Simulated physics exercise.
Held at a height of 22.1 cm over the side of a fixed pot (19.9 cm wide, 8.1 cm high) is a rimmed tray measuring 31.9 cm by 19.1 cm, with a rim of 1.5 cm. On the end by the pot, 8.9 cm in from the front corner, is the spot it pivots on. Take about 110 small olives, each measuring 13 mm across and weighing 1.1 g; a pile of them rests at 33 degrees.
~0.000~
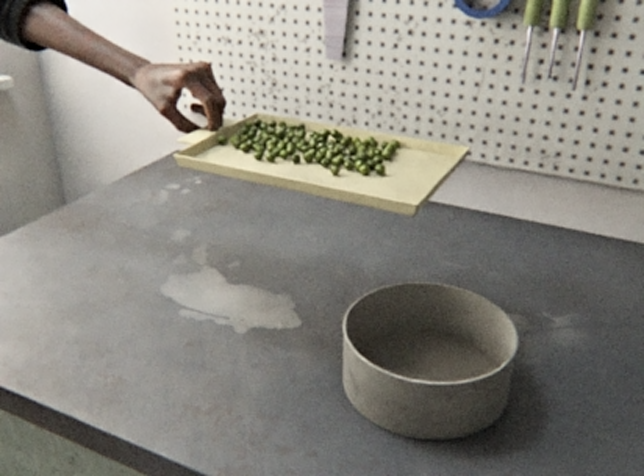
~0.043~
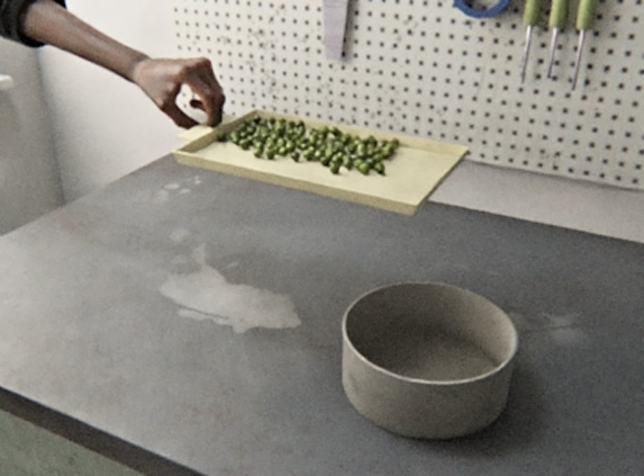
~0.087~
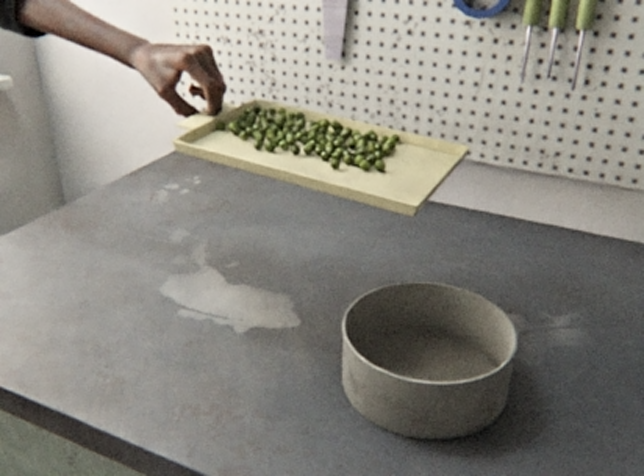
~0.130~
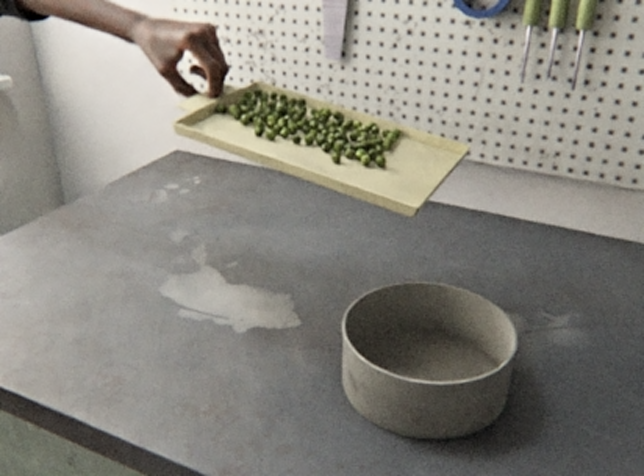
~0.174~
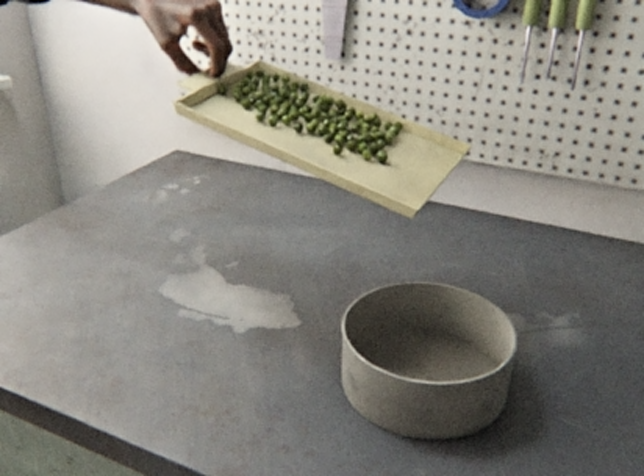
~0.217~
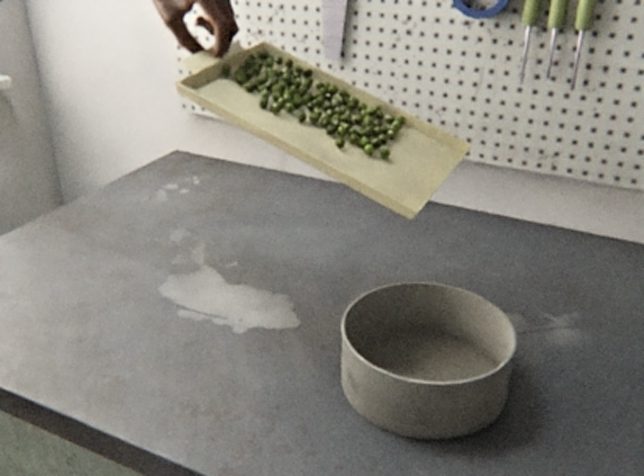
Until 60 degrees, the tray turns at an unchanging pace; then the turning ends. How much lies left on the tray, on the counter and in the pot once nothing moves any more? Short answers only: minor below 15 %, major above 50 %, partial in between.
Left on the tray: I'm guessing a good helping of the load. Counter: I'm guessing a good helping of the load. Pot: I'm guessing a good helping of the load.
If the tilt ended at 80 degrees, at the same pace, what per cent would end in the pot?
That would give about 45 per cent.
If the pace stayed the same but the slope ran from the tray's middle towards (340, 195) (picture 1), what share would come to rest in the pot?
Near 50 percent, give or take.
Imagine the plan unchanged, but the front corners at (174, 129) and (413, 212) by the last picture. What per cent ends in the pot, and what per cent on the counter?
You'd end with pot at 25 and counter at 0.
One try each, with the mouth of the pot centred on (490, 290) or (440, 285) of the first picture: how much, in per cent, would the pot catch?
Estimates: 45 % and 35 %, in that order.
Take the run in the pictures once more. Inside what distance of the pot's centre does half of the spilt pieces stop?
Distance: Some 20 cm.
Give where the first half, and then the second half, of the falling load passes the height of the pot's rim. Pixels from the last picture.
Earlier half at about (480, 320), later half at about (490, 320) in pixels.
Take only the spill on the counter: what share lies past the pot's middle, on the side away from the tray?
I reckon around 100 per cent.
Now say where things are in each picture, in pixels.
The first picture shows tray tilt 0 degrees, front corners at (178, 154) and (415, 202); middle of the pieces at (314, 145); pot at (429, 327).
The second picture shows tray tilt 1 degrees, front corners at (177, 150) and (414, 202); middle of the pieces at (313, 143).
The third picture shows tray tilt 4 degrees, front corners at (176, 140) and (415, 203), lowest corner right front; middle of the pieces at (313, 136).
The fourth picture shows tray tilt 8 degrees, front corners at (176, 122) and (415, 205), lowest corner right front; middle of the pieces at (315, 125).
The fifth picture shows tray tilt 14 degrees, front corners at (178, 102) and (416, 207), lowest corner right front; middle of the pieces at (317, 113).
The sixth picture shows tray tilt 19 degrees, front corners at (180, 82) and (416, 209), lowest corner right front; middle of the pieces at (320, 102); pot at (428, 327). The tray's pace is about 120 degrees a second.
After 0.40 s, tilt 41 degrees; the tray holds 100 %, the pot 0 %.
Then, at 0.52 s, tilt 55 degrees; the tray holds 100 %, the pot 0 %.
After 0.77 s, tilt 60 degrees; the tray holds 50 %, the pot 5 %.
At rest (1.7 s), tray 40 %, counter 20 %, pot 40 %.
